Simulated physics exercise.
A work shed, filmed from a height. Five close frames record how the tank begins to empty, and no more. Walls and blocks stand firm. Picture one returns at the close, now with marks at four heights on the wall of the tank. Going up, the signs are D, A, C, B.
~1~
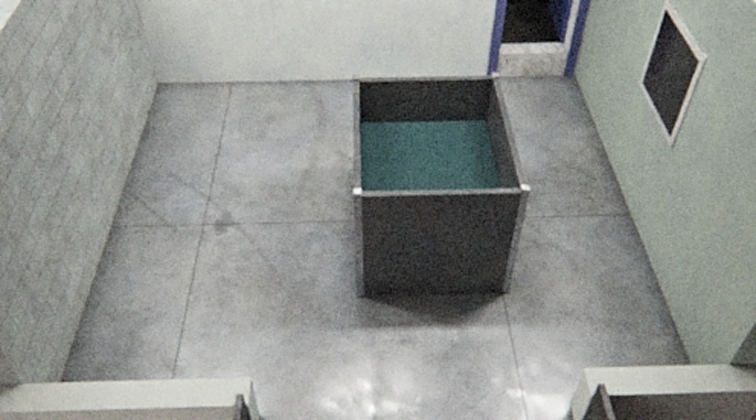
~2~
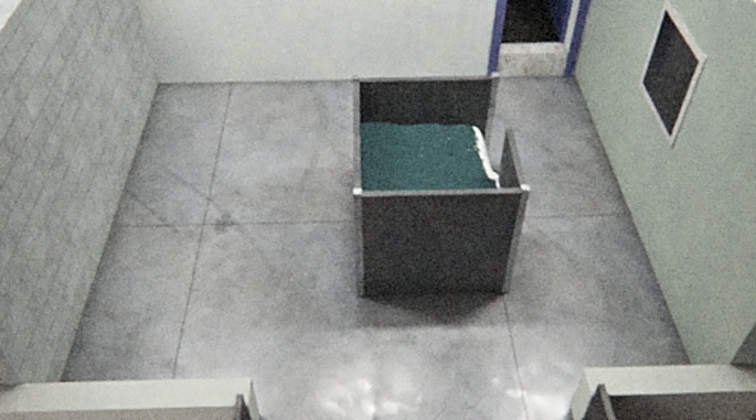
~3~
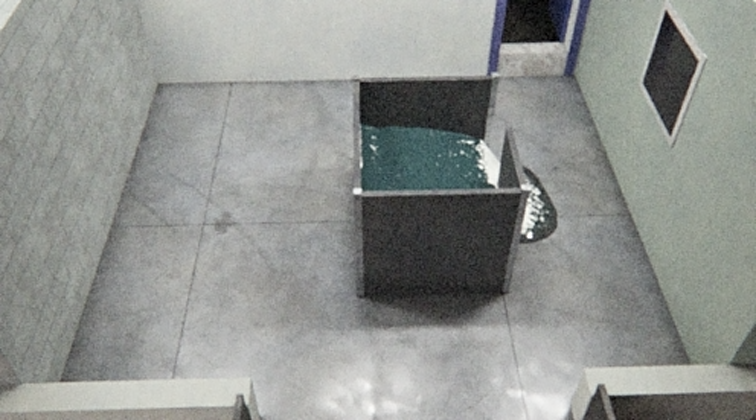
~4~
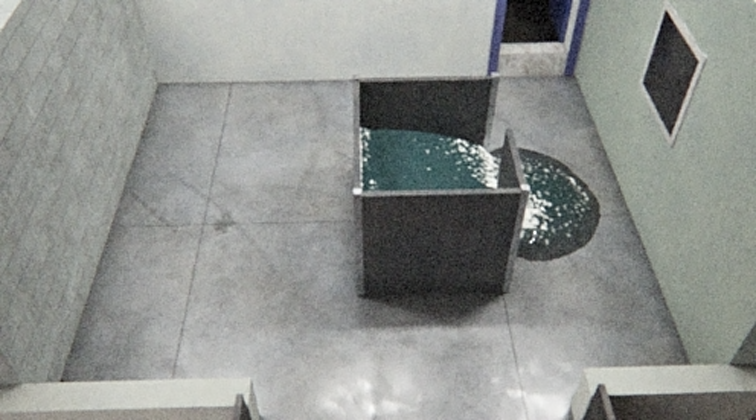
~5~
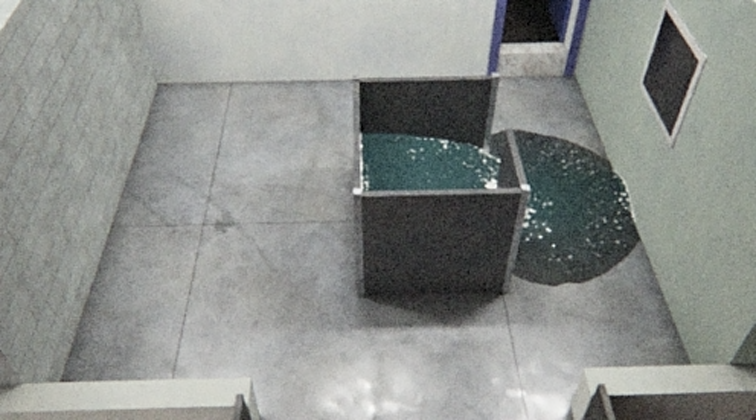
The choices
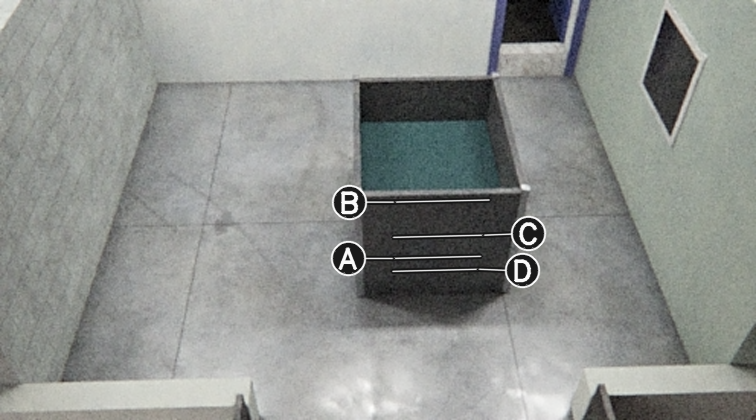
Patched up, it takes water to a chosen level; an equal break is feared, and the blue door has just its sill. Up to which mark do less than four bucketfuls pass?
The answer is mark C.
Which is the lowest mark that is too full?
B.
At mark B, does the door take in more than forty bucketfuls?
No, it does not.
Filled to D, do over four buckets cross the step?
No.
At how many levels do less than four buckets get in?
Three of them.
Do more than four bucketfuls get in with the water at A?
No, that is safe.
On the marked copy, A at (436, 257); B at (441, 201); C at (438, 236); D at (435, 270); from the bottom up D, A, C, B.
With A, nothing gets over.
With B, about 12 bucketfuls get in.
With C, a bucket or two gets in.
With D, nothing gets over.
